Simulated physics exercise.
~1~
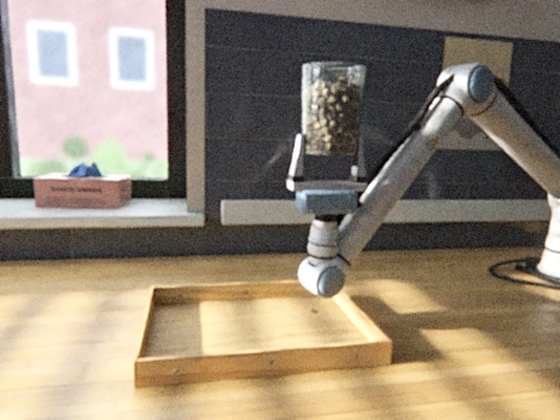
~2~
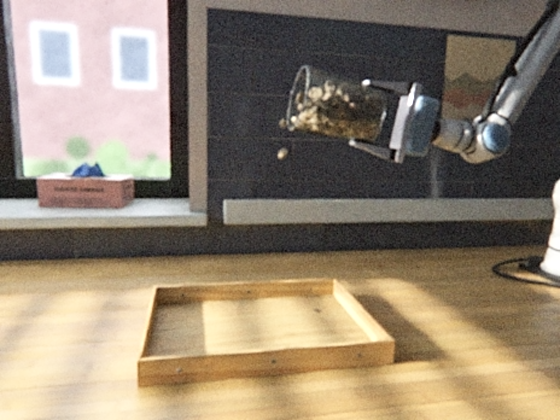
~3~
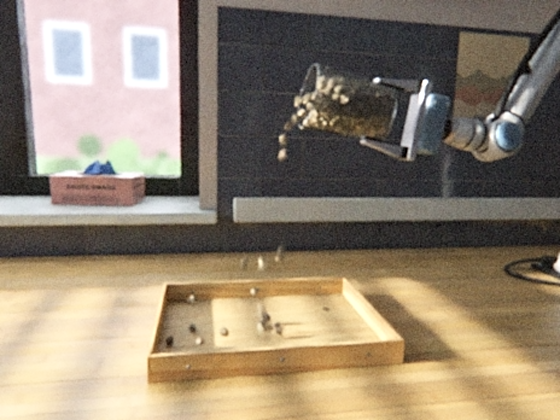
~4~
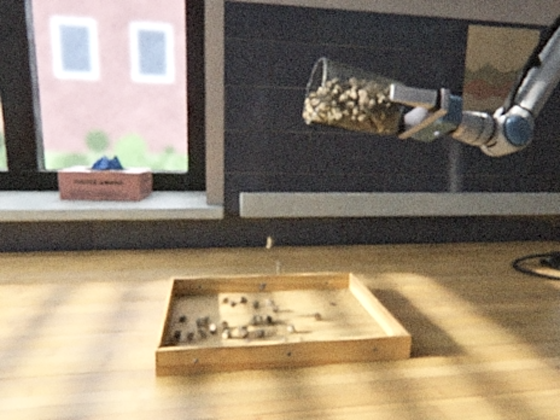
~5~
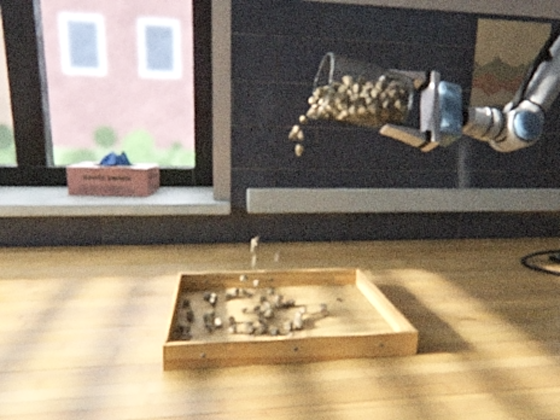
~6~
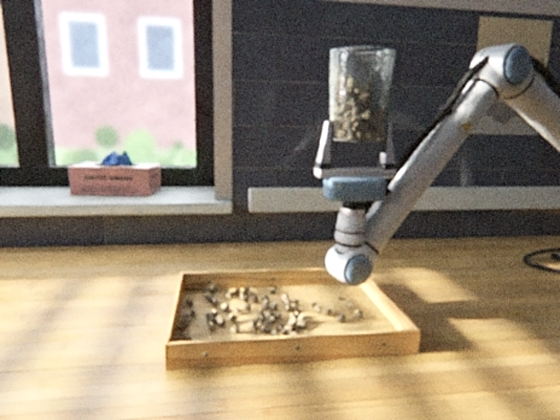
A robot arm tips a clear cup, spills some pebbles into a wooden tray, and rights it.
